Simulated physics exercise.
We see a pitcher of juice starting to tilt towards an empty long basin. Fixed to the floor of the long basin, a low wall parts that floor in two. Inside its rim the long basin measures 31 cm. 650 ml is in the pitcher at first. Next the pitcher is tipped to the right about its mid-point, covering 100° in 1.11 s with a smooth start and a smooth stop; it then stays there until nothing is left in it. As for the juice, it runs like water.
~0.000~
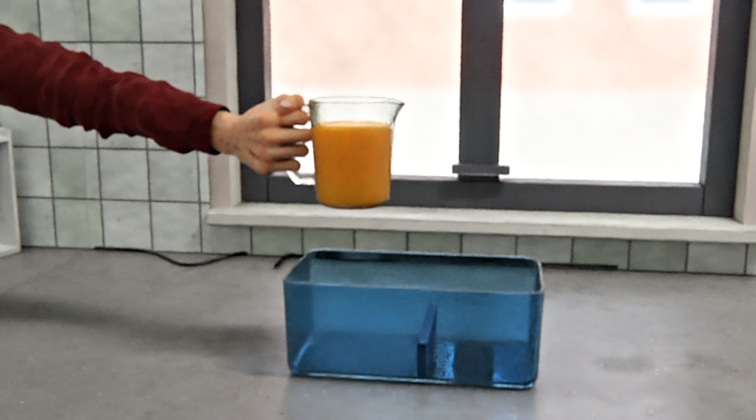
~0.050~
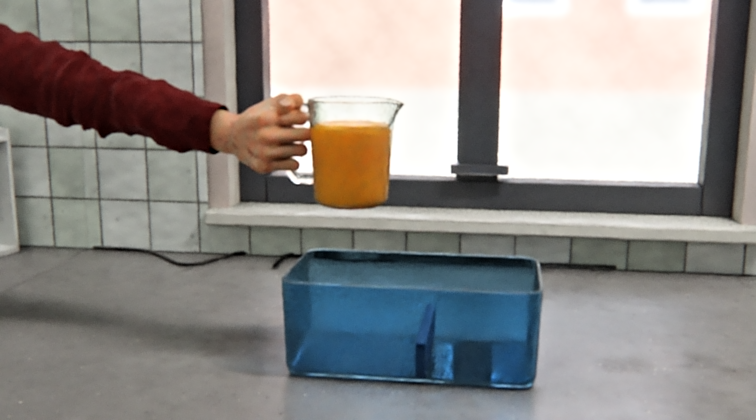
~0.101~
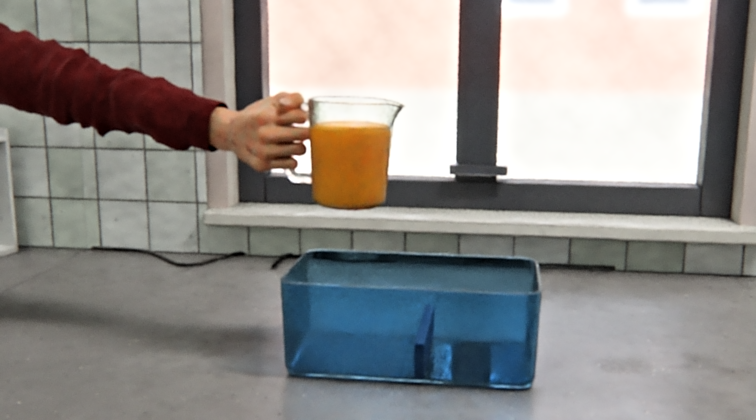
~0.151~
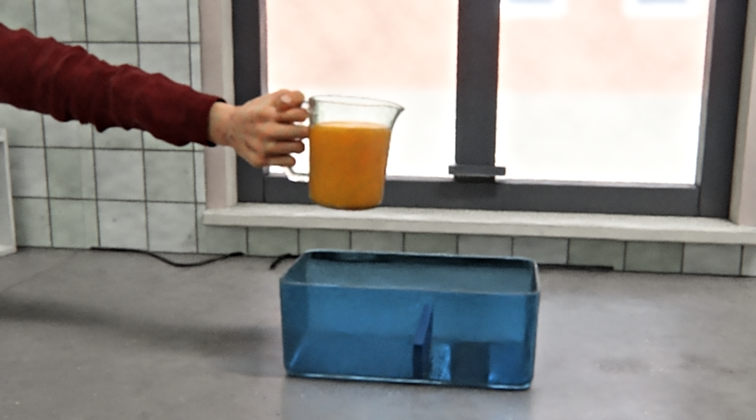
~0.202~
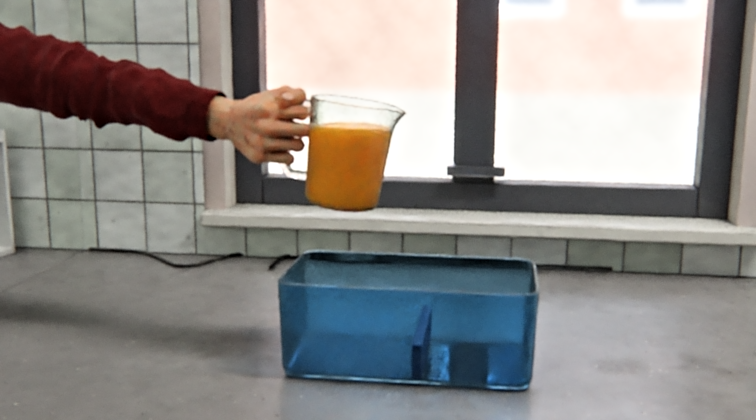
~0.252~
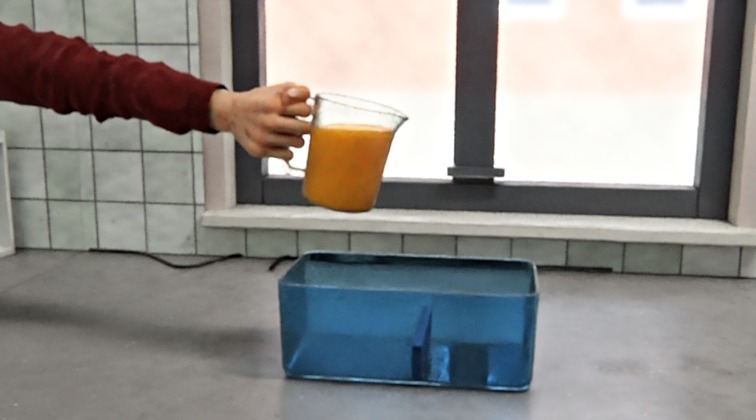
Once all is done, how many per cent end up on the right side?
Roughly 94 percent ends up on the right side.
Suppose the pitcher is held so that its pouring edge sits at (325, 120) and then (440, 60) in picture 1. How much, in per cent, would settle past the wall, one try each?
Try 1: 5 %; try 2: 60 %.
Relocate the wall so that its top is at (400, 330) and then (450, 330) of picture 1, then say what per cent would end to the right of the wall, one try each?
Respectively 95 and 85 %.
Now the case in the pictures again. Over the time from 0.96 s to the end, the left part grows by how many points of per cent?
I'd put it near 3 percent.
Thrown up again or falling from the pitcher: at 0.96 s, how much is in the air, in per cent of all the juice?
Some 24 % is up in the air.
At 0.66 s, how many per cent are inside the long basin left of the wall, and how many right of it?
0 left and 1 right, roughly.
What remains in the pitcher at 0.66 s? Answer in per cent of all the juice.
Remaining: Near 88 % of the total.
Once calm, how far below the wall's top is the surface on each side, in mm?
Close to 44 mm left and close to 16 mm right.
By 0.66 s the tilt is 65° and 88 per cent is still to pour, 0 is left of the wall and 1 right of it.
By 0.96 s the tilt is 95° and 37 per cent is still to pour, 1 is left of the wall and 39 right of it.
By 1.27 s the tilt is 100° and 5 per cent is still to pour, 3 is left of the wall and 85 right of it.
By 1.61 s the tilt is 100° and 0 per cent is still to pour, 4 is left of the wall and 94 right of it.
At rest 4 per cent lies left of the wall, 94 right of it and 2 outside.
